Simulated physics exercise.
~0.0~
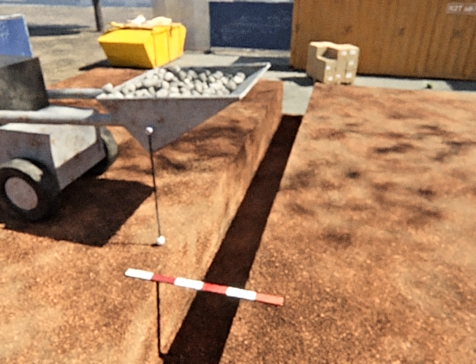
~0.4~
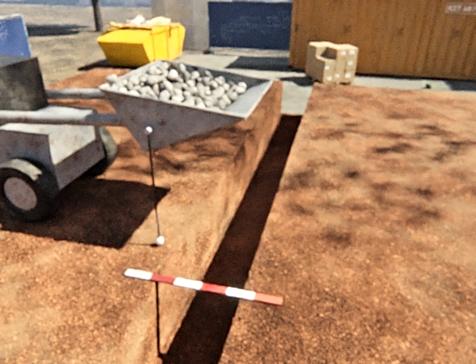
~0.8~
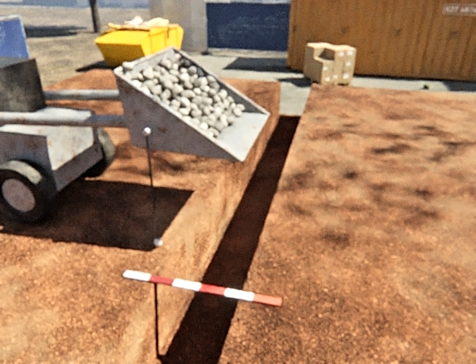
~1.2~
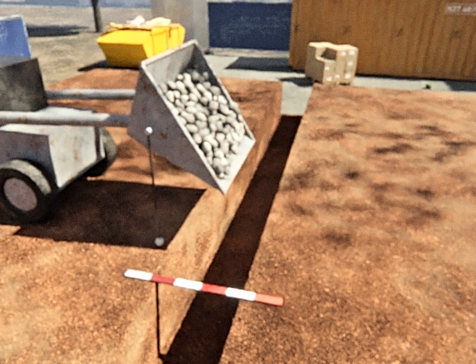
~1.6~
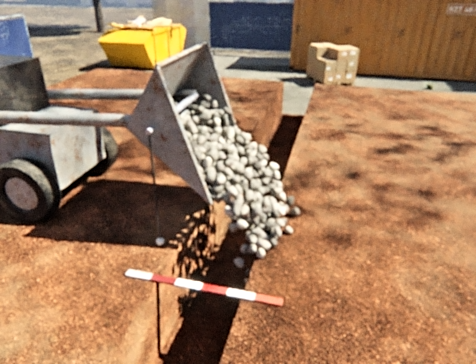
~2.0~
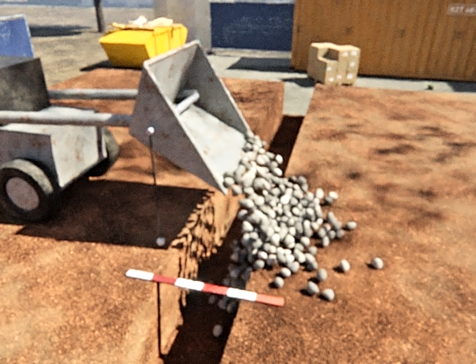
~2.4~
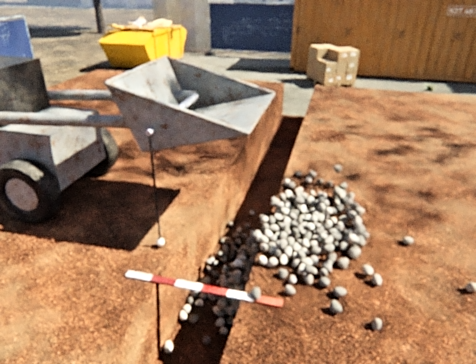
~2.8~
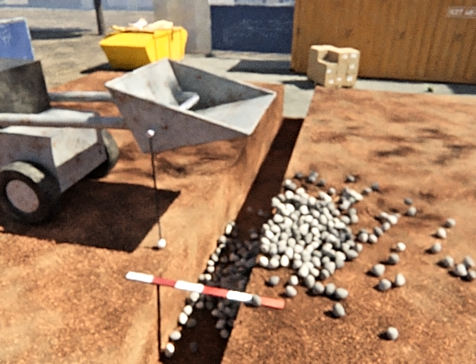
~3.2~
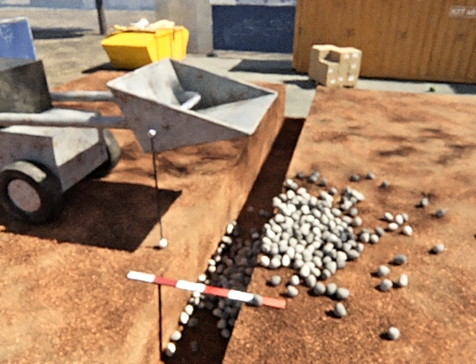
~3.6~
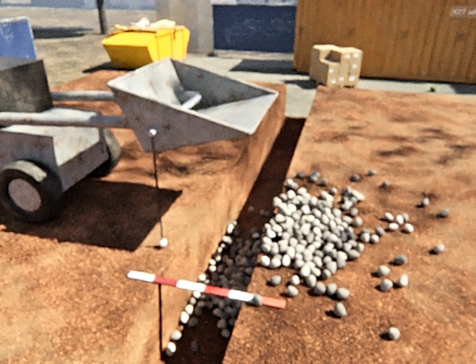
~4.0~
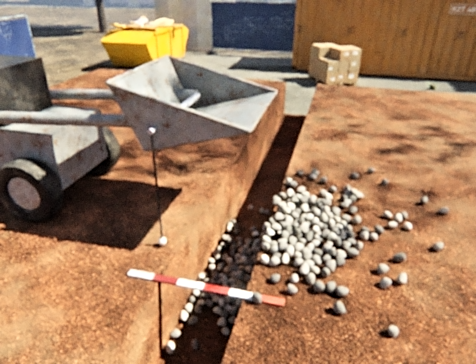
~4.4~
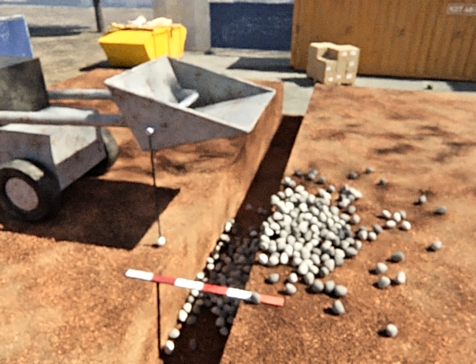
A grey metal loader bucket heaped with pale rounded stones juts in from the left over reddish-brown ground, seen from above by a slightly swaying camera. A dark trench runs away in front of it, with a red and white striped bar across its near end, and a yellow skip and a wooden wall stand behind. The bucket tips steadily forward, and the stones slide out in a rush, dropping into the trench and spilling over its right side. The emptied bucket swings back up and stops. About half the stones lie in the trench, the rest scattered beyond it, all still.
